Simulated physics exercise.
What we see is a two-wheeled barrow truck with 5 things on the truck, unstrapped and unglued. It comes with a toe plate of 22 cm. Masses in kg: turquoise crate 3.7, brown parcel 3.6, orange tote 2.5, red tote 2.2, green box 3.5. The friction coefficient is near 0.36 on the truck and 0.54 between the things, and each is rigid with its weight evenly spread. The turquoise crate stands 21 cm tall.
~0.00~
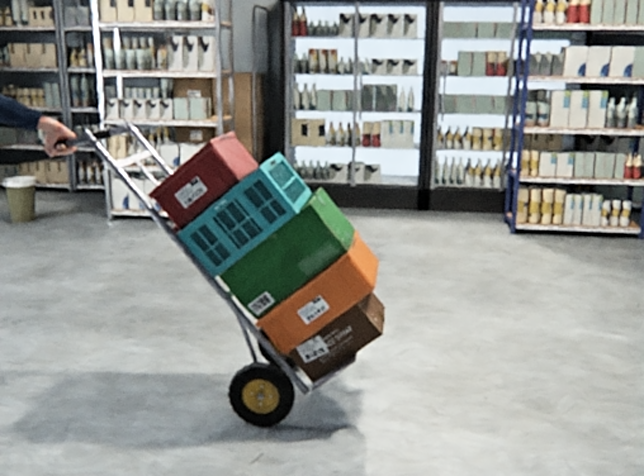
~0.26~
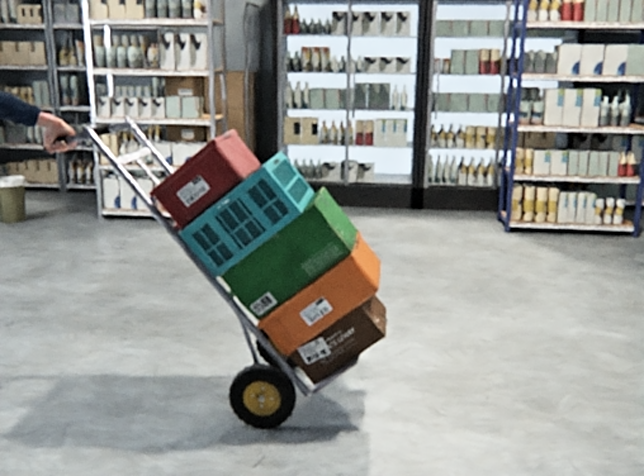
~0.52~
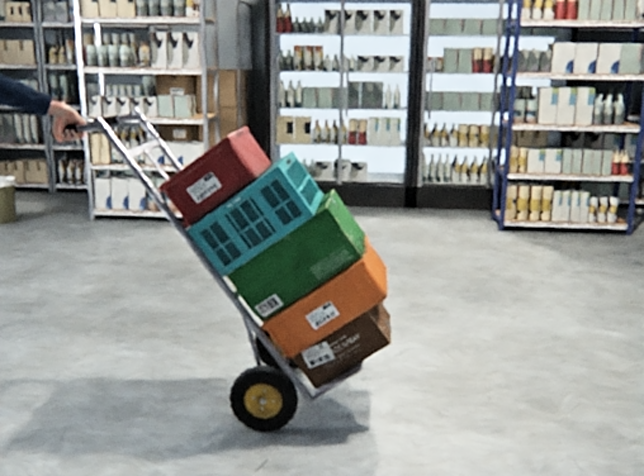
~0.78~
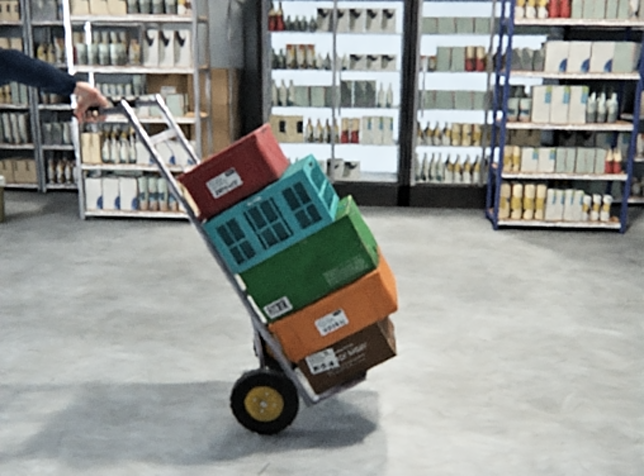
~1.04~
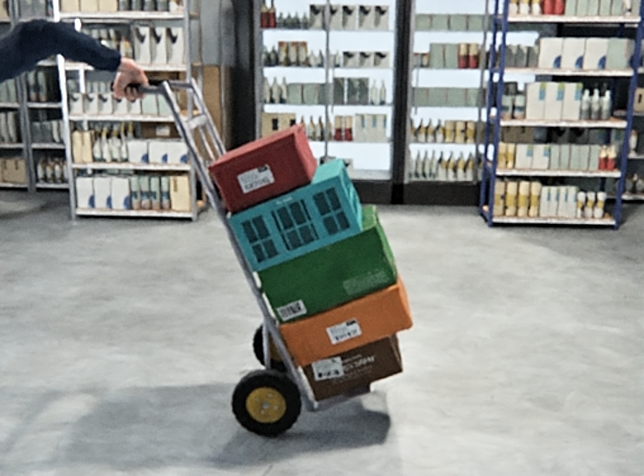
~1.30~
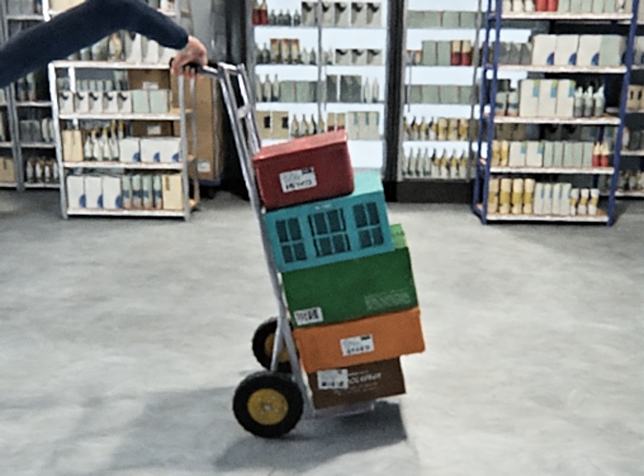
Five stacked coloured boxes and crates on a two-wheeled hand truck swinging from leaning back toward upright as a hand pushes the handle.
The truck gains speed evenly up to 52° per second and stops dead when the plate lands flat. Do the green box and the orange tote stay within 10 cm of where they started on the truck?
Green box: Yes; orange tote: Yes.
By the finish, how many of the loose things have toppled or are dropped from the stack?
Tally: 0.
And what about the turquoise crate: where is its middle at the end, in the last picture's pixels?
It comes to rest somewhere around (366, 236).
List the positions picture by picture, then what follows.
In the first frame, leaning back 40°; green box (289, 252); orange tote (321, 291).
In the second frame, leaning back 39°; red tote (209, 178); turquoise crate (250, 212).
In the third frame, leaning back 36°; brown parcel (343, 335); red tote (219, 175).
In the fourth frame, leaning back 31°; turquoise crate (275, 211); brown parcel (347, 343).
In the fifth frame, leaning back 23°; red tote (267, 167); turquoise crate (299, 212).
In the sixth frame, leaning back 13°; green box (349, 274); orange tote (360, 323).
Around 1.70 s, truck upright; green box tipped 5° against what carries it near (382, 294); orange tote tipped 5° against what carries it near (375, 343); red tote tipped 5° against what carries it.
Around 1.90 s, truck upright; green box tipped 10° against what carries it near (391, 293); orange tote tipped 9° against what carries it near (380, 341); red tote tipped 10° against what carries it.
Around 2.30 s, truck upright.
Finally (2.8 s), all 5 still in place (within 10 cm). In the last view, green box near (371, 293), orange tote near (369, 342).
